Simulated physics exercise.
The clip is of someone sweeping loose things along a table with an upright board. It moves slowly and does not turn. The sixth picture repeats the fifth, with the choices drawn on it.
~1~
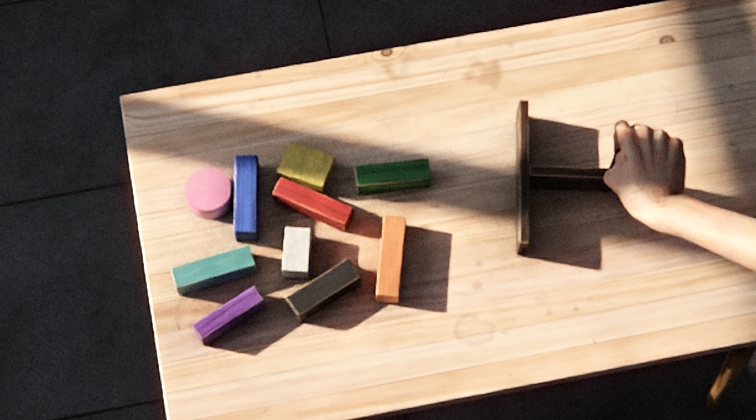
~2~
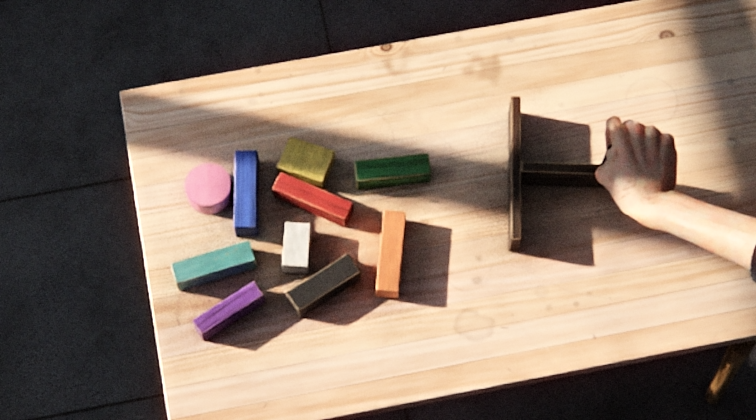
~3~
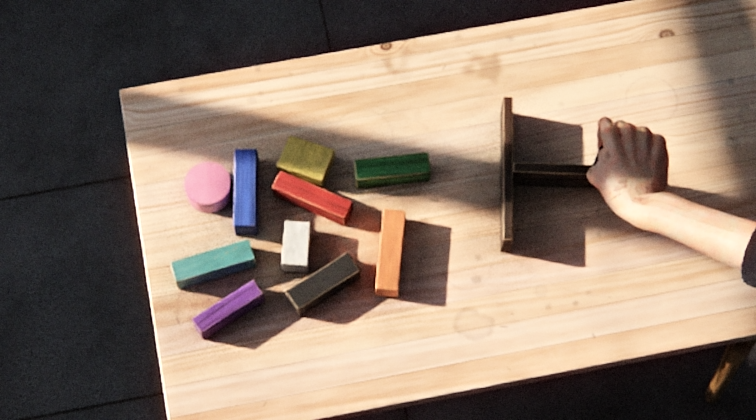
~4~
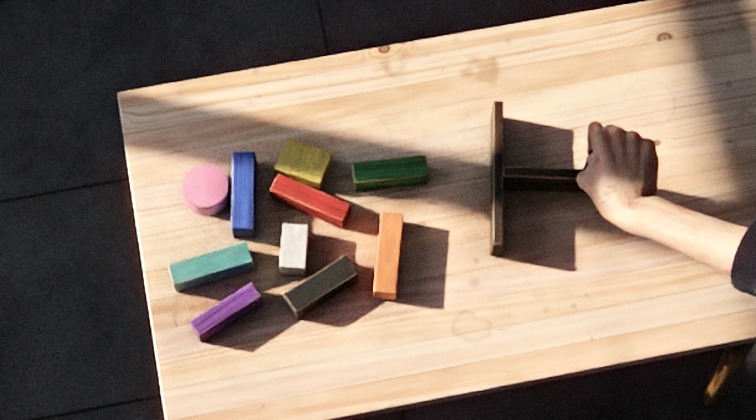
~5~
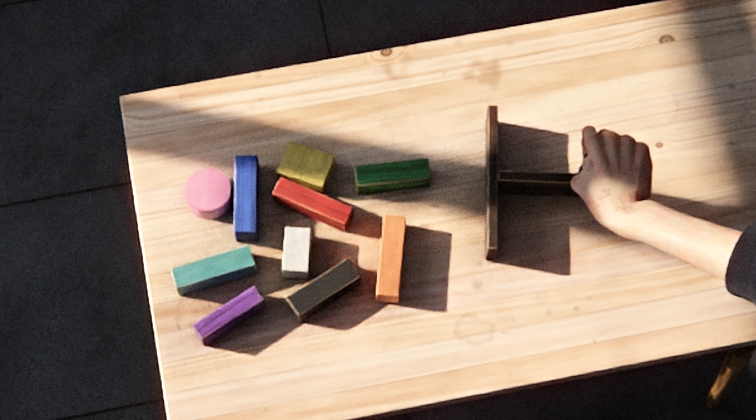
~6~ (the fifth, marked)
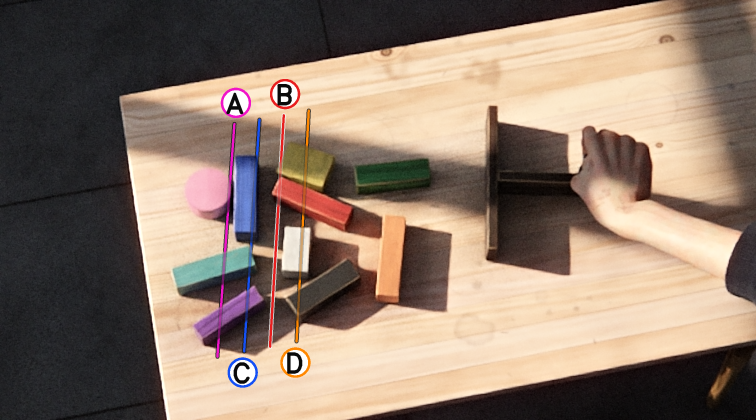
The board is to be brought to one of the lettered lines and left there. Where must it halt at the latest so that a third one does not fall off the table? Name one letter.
No farther than A.
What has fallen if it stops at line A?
The turquoise bar.
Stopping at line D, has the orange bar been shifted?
Yes.
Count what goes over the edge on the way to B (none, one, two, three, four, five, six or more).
In all, none.
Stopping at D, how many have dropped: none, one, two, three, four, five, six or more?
In all, none.
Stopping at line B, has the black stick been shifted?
Yes.
On the marked copy, A at (226, 236); B at (277, 227); C at (252, 232); D at (303, 222).
Taking A. A third of the way, board (398, 193); yellow block (294, 167); green stick (356, 177).
Two thirds of the way, board (303, 210); turquoise bar (185, 275); yellow block (230, 121).
When it is over, board (228, 224); turquoise bar over the edge; pink tin (137, 201); one fallen.
As for the rest, B is within the limit but short; C is within the limit but short; D is within the limit but short.
